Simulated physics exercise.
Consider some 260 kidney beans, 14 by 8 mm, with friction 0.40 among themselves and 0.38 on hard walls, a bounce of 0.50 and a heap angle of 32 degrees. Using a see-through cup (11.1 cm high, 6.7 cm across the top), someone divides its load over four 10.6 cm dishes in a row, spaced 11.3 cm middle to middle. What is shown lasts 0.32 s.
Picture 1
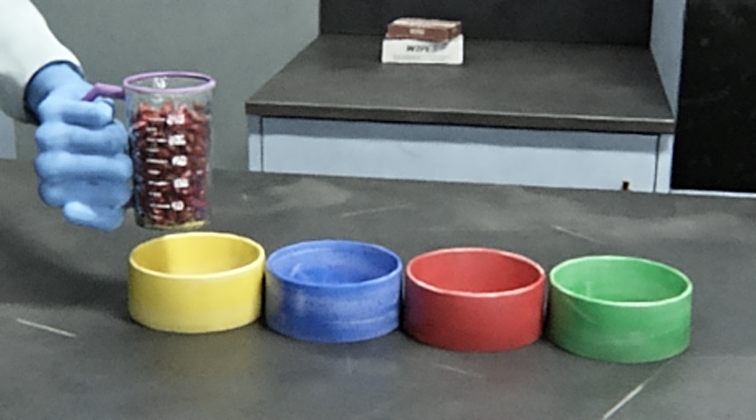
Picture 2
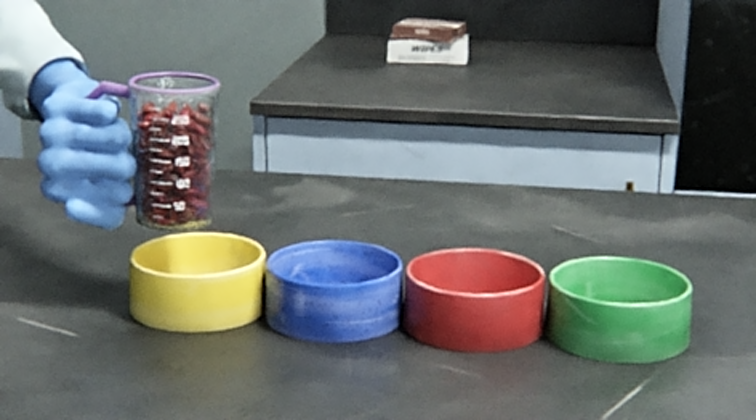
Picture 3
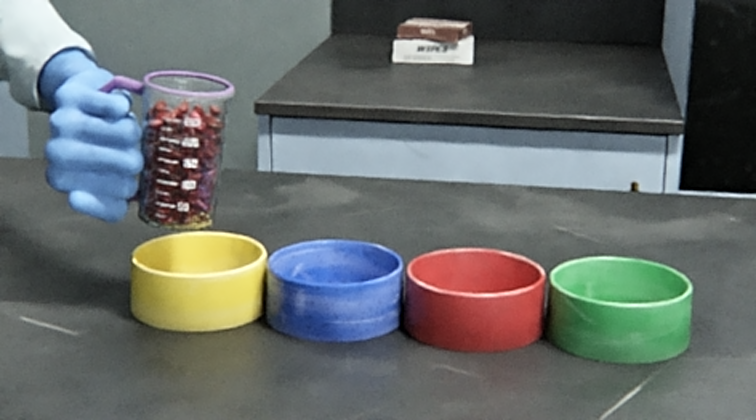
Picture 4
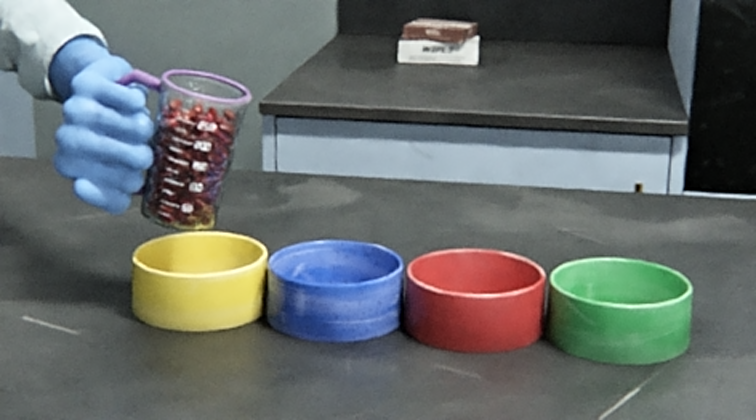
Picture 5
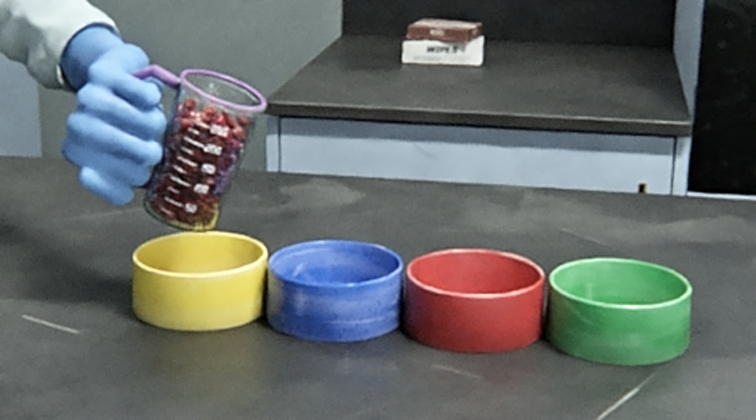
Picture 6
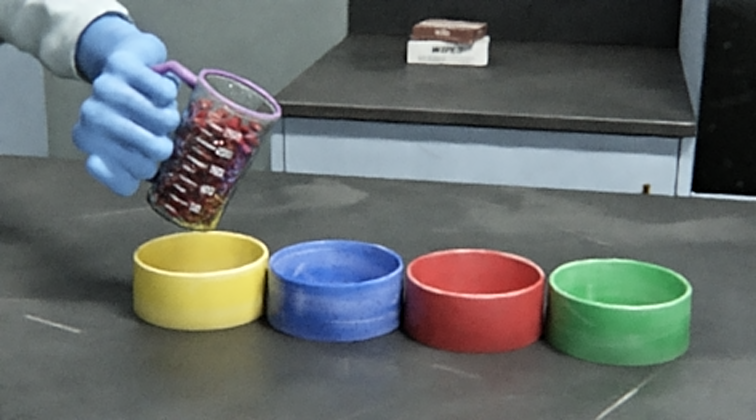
A blue-gloved hand moves a clear cup of red beans slightly right, tilting it rightward.
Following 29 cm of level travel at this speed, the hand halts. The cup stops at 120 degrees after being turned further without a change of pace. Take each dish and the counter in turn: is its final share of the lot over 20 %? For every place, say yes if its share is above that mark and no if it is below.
Red dish: Yes, blue dish: No, green dish: No, yellow dish: No, counter: No.
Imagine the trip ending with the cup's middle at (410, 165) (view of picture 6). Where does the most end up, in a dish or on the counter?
Most of it ends up at red.
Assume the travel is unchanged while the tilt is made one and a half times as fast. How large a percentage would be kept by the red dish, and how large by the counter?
Result - red: 20; counter: 20.
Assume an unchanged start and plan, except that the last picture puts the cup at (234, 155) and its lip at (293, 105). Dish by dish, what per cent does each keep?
The red dish keeps 0, the blue dish 0, the green dish 100 and the yellow dish 0.
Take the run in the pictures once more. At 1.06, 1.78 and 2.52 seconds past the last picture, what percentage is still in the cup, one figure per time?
It goes roughly like this: 35, 0, 0 per cent.
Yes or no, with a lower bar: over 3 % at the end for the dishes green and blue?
Green no; blue yes.
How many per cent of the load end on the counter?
Close to 5 %, more or less.
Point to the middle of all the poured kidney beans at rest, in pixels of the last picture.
My guess is close to (472, 305).
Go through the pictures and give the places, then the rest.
The first picture shows cup at (171, 152), tilt 0 degrees, lip at (210, 85), moved 0.0 cm; middle of the pieces at (164, 166); yellow dish at (197, 255); blue dish at (334, 263); red dish at (475, 271); green dish at (620, 280).
The second picture shows cup at (174, 152), tilt 2 degrees, lip at (216, 86), moved 0.2 cm; middle of the pieces at (167, 166).
The third picture shows cup at (182, 152), tilt 7 degrees, lip at (230, 91), moved 0.7 cm; middle of the pieces at (174, 165).
The fourth picture shows cup at (192, 153), tilt 14 degrees, lip at (247, 99), moved 1.5 cm; middle of the pieces at (182, 164).
The fifth picture shows cup at (201, 153), tilt 21 degrees, lip at (262, 107), moved 2.2 cm; middle of the pieces at (190, 163).
The sixth picture shows cup at (210, 153), tilt 27 degrees, lip at (277, 115), moved 2.9 cm; middle of the pieces at (198, 162); yellow dish at (201, 253); blue dish at (336, 263); red dish at (475, 273); green dish at (620, 283).
Then, 1.06 s after the last picture, tilt 120 degrees; cup holds 35 %, red 50 %, blue 10 %.
Then, 1.78 s after the last picture, tilt 120 degrees; cup holds 0 %, red 85 %, blue 10 %.
Then, 2.52 s after the last picture, tilt 120 degrees; cup holds 0 %, red 85 %, blue 10 %.
In the end, red 85 %, blue 10 %, green 0 %, yellow 0 %, counter 5 %.
